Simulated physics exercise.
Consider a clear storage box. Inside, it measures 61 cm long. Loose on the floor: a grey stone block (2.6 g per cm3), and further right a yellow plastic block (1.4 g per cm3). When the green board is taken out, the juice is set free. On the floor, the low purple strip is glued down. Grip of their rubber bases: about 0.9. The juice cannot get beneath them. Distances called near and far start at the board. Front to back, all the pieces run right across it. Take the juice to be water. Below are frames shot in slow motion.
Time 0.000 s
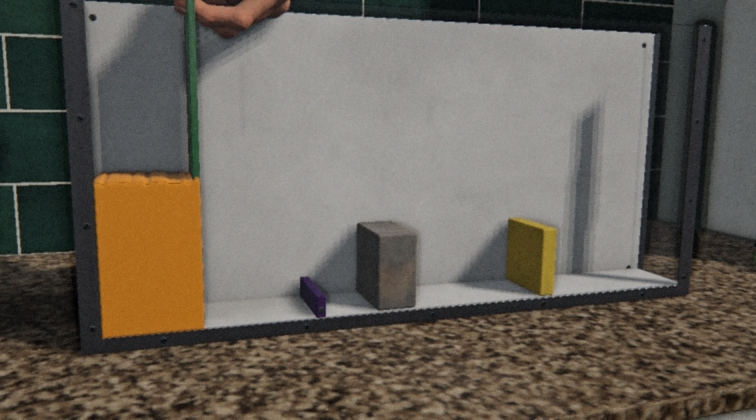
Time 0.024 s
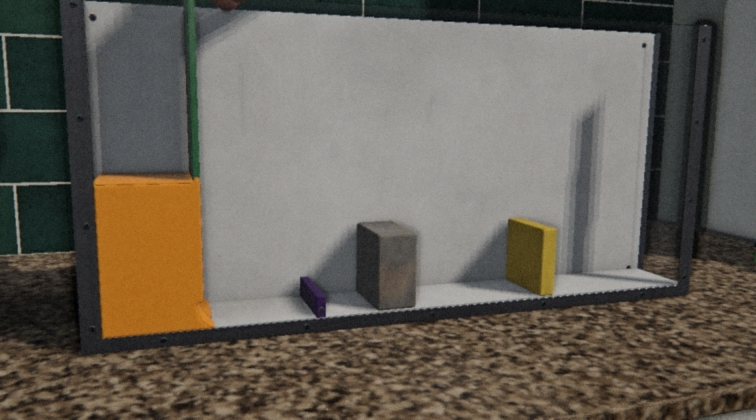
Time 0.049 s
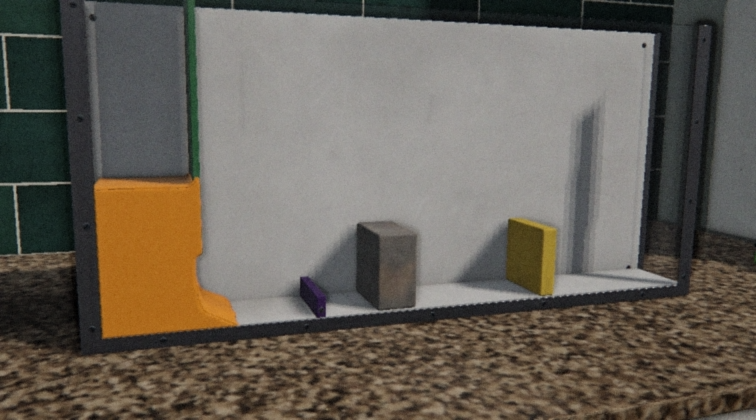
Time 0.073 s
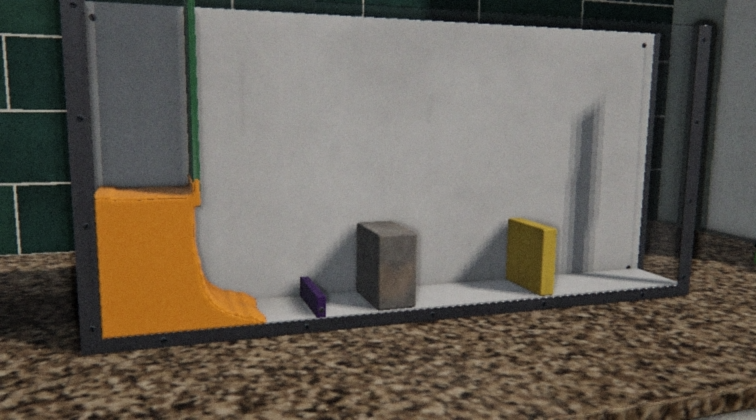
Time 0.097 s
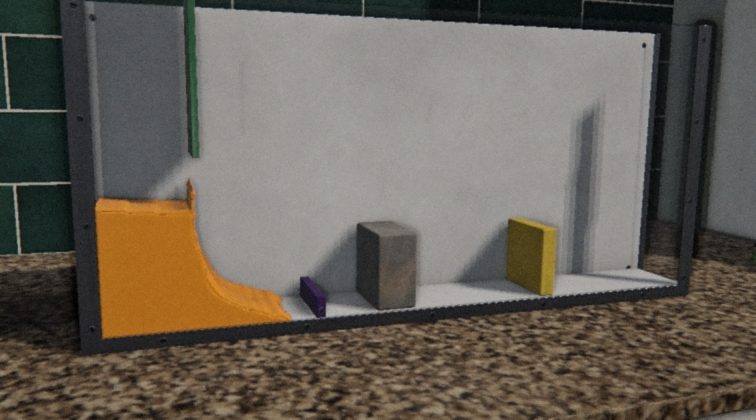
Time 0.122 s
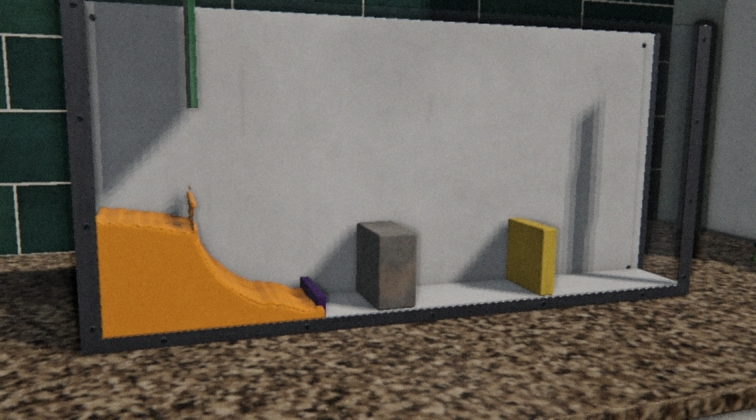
Orange liquid slumping and spreading rightward along a clear box's floor to a small purple piece as a green board lifts.
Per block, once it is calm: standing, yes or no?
Near block - yes, far block - yes.
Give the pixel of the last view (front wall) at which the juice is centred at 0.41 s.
At about (307, 282).
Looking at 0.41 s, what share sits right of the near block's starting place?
I'd put it at about 12 percent.
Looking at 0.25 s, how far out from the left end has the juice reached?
Roughly 30 centimetres out.
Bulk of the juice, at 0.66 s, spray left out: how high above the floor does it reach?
About 4.5 cm.
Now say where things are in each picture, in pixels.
In the first frame, the surface at the left wall is at (102, 185); the front along the floor is at (197, 326); the board's lower edge is at (201, 326); the near block's top is at (399, 238); the far block's top is at (551, 233).
In the second frame, the surface at the left wall is at (102, 186); the front along the floor is at (212, 324); the board's lower edge is at (200, 299).
In the third frame, the surface at the left wall is at (103, 191); the front along the floor is at (235, 322); the board's lower edge is at (199, 253).
In the fourth frame, the surface at the left wall is at (103, 200); the front along the floor is at (263, 320); the board's lower edge is at (197, 205).
In the fifth frame, the surface at the left wall is at (104, 212); the front along the floor is at (291, 317); the board's lower edge is at (196, 156).
In the sixth frame, the surface at the left wall is at (105, 225); the front along the floor is at (315, 315); the board's lower edge is at (194, 106); the near block's top is at (399, 238); the far block's top is at (551, 233).
Then, 0.25 s in, the front has run 30 cm from the left wall, the near block is upright and the far block is upright.
Then, 0.41 s in, the near block is upright and the far block is upright.
Then, 0.66 s in, the near block is upright and the far block is upright.
Finally, the near block is upright and the far block is upright; 4 per cent of the juice is past where the far block first stood.
